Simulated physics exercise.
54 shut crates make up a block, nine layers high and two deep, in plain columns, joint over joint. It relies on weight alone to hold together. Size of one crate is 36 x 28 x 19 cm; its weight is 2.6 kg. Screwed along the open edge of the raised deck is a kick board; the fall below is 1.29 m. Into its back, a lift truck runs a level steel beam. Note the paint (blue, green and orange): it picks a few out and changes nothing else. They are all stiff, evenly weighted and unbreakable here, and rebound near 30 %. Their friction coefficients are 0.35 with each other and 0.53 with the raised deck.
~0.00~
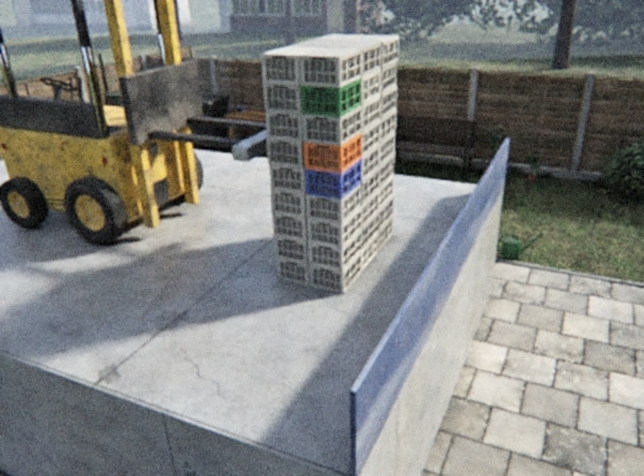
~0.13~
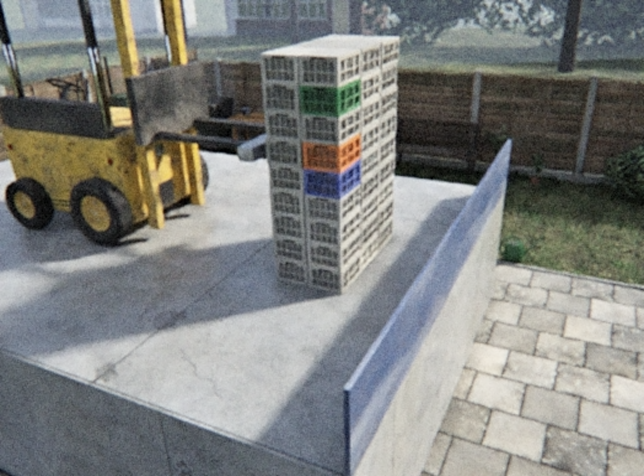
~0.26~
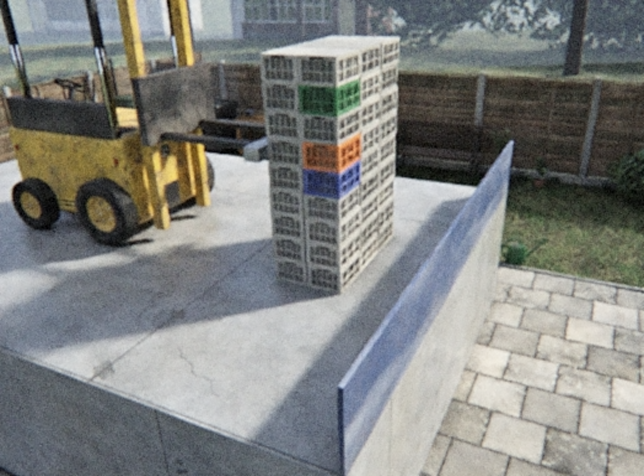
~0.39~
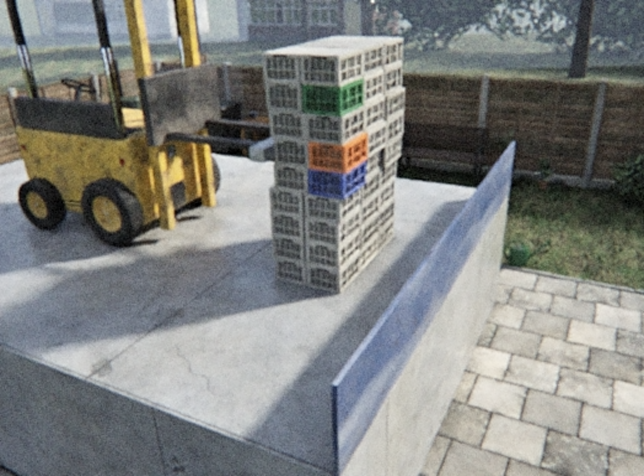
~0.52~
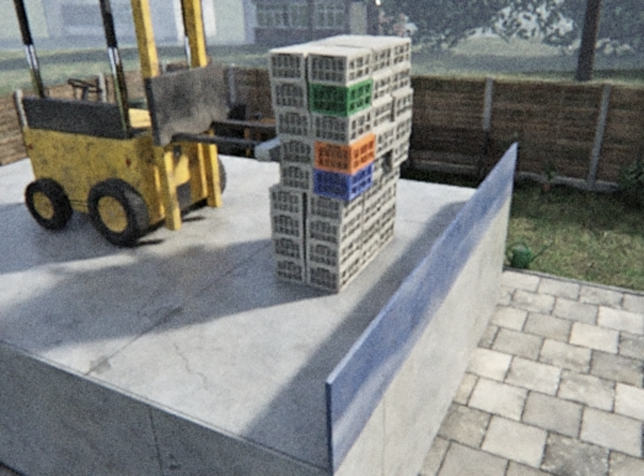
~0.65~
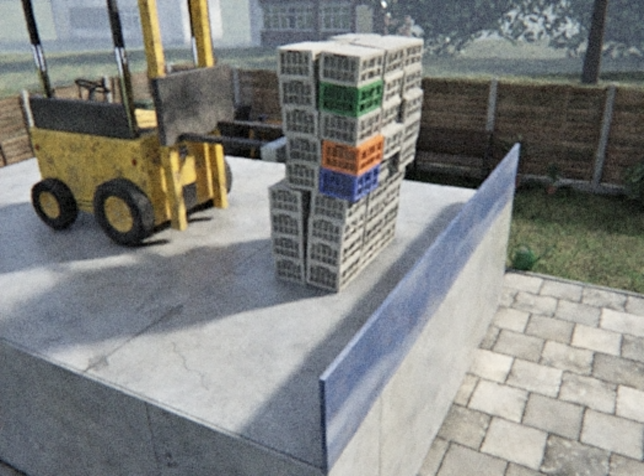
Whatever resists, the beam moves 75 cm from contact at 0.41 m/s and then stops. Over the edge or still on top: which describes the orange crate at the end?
Gone over, as I see it.
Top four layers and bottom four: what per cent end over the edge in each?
For the top it's 50 in a hundred, for the bottom 0 in a hundred.
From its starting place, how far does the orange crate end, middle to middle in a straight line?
It finishes around 270 cm from its starting point.
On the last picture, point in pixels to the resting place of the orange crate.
Near (526, 454).
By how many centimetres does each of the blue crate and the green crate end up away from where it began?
Well, the blue finishes about 80 cm from where it began, while the green finishes about 340 cm from its start.
Around 1.26 s, none of the 54 crates over the edge, 42 disturbed; orange crate tipped 31°, 12 cm lower; green crate tipped 31°, 15 cm lower.
Around 1.90 s, 12 of the 54 crates over the edge; orange crate on its side; green crate on its side.
Finally (4.1 s), 13 of the 54 crates over the edge; orange crate 2.23 m lower; green crate on its side; blue crate tipped 4°, 36 cm lower. Seen by the last camera, middles, orange crate near (526, 454).
